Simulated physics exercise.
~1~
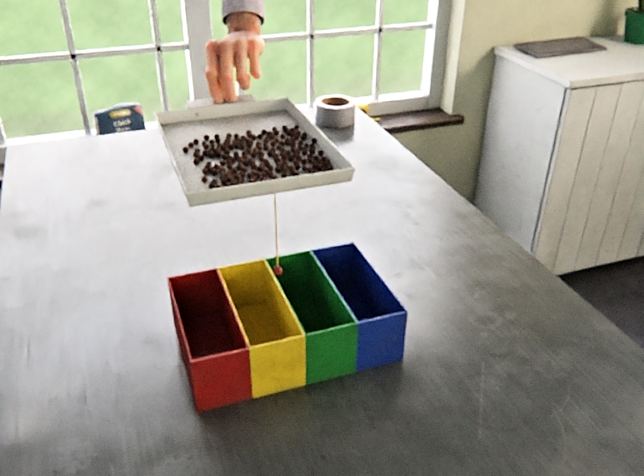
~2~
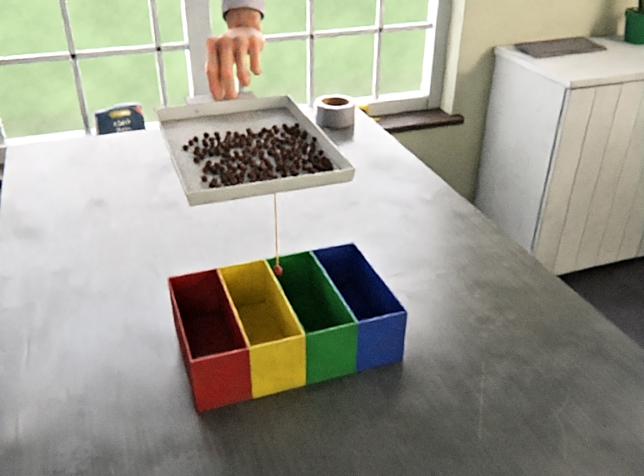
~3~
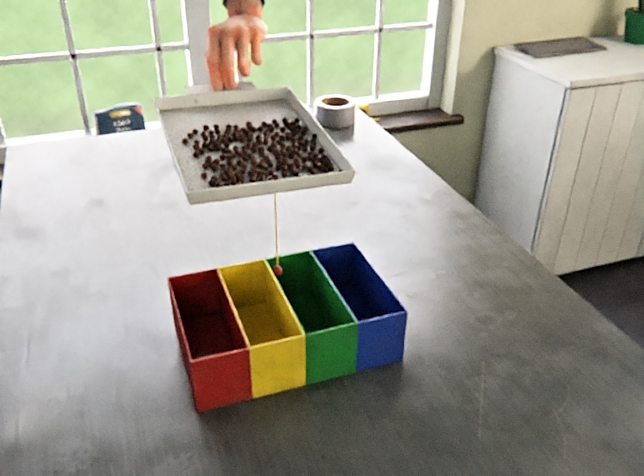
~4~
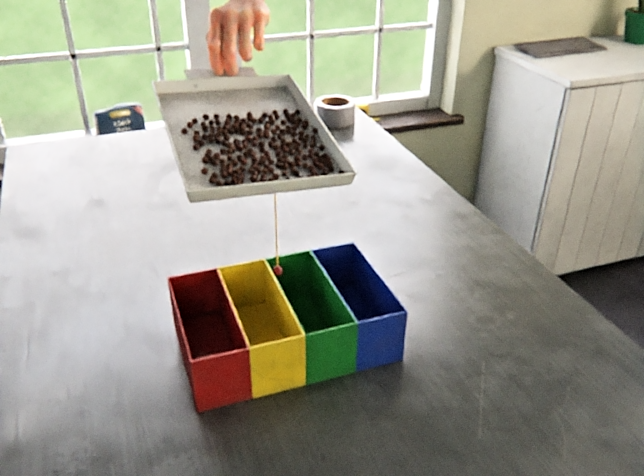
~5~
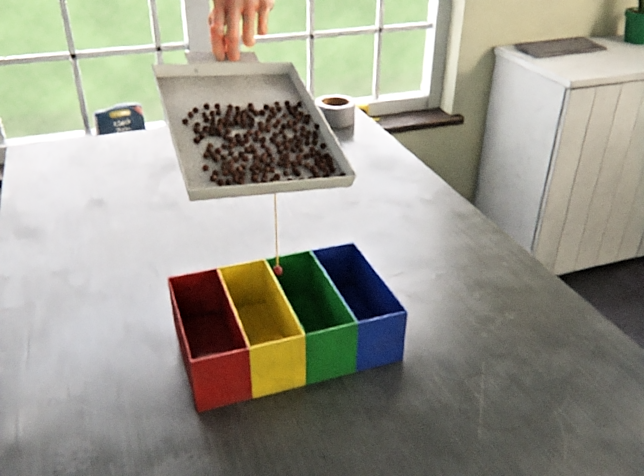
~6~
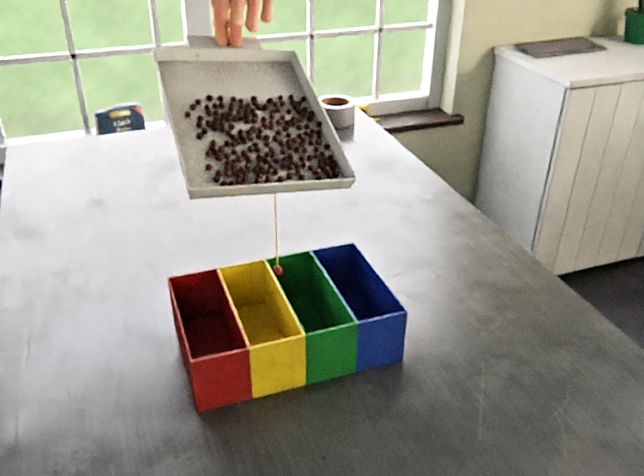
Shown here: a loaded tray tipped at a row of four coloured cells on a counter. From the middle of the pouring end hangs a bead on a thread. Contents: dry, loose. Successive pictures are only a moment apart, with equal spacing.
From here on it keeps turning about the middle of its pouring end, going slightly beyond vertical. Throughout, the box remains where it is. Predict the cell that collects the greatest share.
The blue cell collects the greatest share.
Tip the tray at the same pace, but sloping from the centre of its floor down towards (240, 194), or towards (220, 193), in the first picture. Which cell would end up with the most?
First try: Red; second try: Red.
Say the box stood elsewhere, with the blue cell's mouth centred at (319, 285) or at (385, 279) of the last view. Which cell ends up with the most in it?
The first placement favours the blue cell, while the second favours that green cell.
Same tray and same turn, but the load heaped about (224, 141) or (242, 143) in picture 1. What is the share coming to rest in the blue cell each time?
You'd get near 50 percent first and near 60 percent next.
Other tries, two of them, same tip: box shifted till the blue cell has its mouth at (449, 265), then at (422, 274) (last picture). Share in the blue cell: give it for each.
Roughly 0% on the first try and 0% on the second.
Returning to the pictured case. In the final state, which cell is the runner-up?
Number two is green.
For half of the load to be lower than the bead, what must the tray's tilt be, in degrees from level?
It's turned some 105 degrees by then.
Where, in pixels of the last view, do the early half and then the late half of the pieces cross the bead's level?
For the early half I get (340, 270), and for the late half (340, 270).
Soon, tray tipped steeply; nearly all on the tray; a stray few falling or outside the box.
A while on, tray tipped past a quarter turn; about a third on the tray; about a quarter in the blue cell; a small part in the green cell; a stray few in the yellow cell; about a third falling or outside the box.
Towards the end, tray tipped past a quarter turn; about two thirds in the blue cell; about a third in the green cell; a small part in the yellow cell; a stray few in the red cell; a stray few falling or outside the box.
Finally, tray tipped past a quarter turn; about two thirds in the blue cell; about a third in the green cell; a small part in the yellow cell; a stray few in the red cell; a stray few outside the box.
